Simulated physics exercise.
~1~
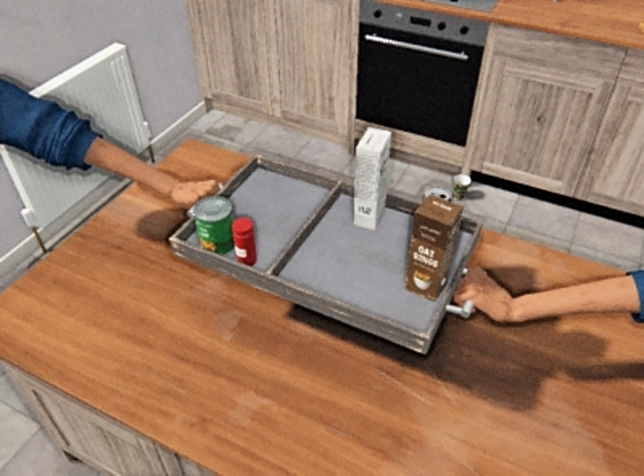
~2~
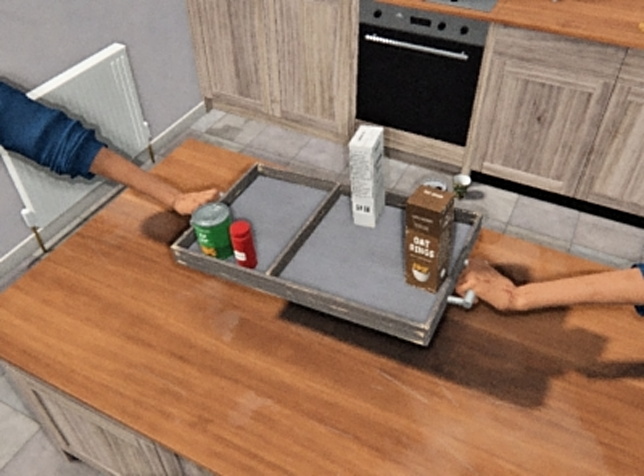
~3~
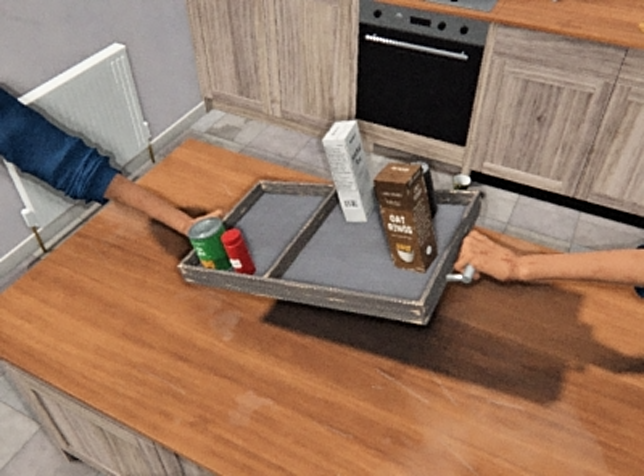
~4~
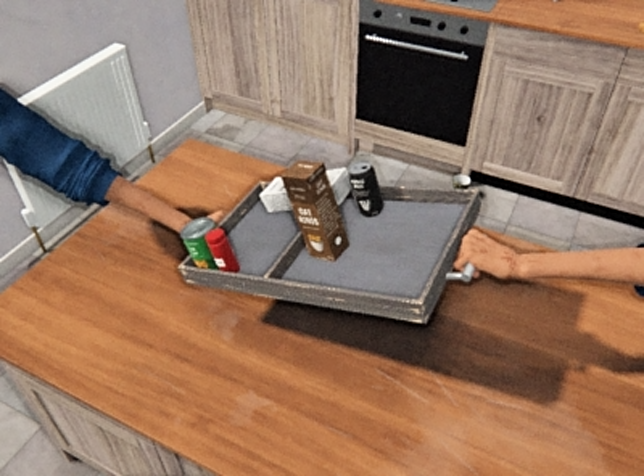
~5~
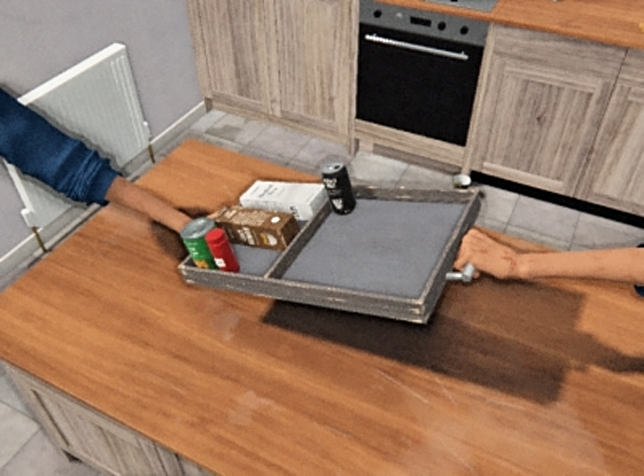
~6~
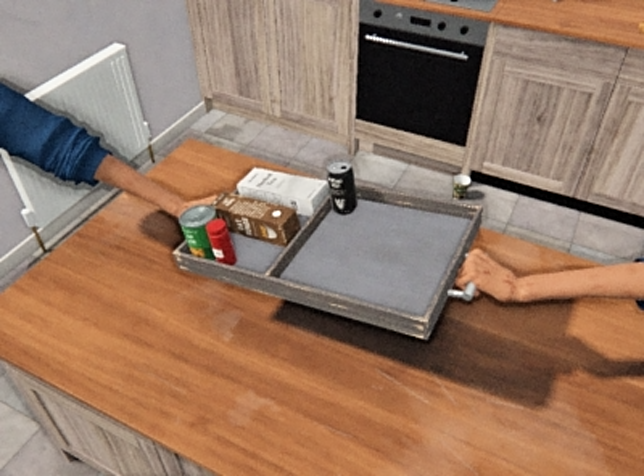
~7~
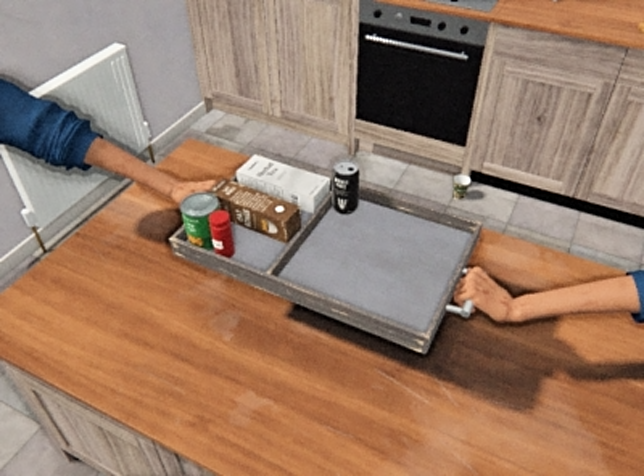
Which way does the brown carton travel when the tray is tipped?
The brown carton moves to the left, sliding across the tray and ending on its side in the left part.
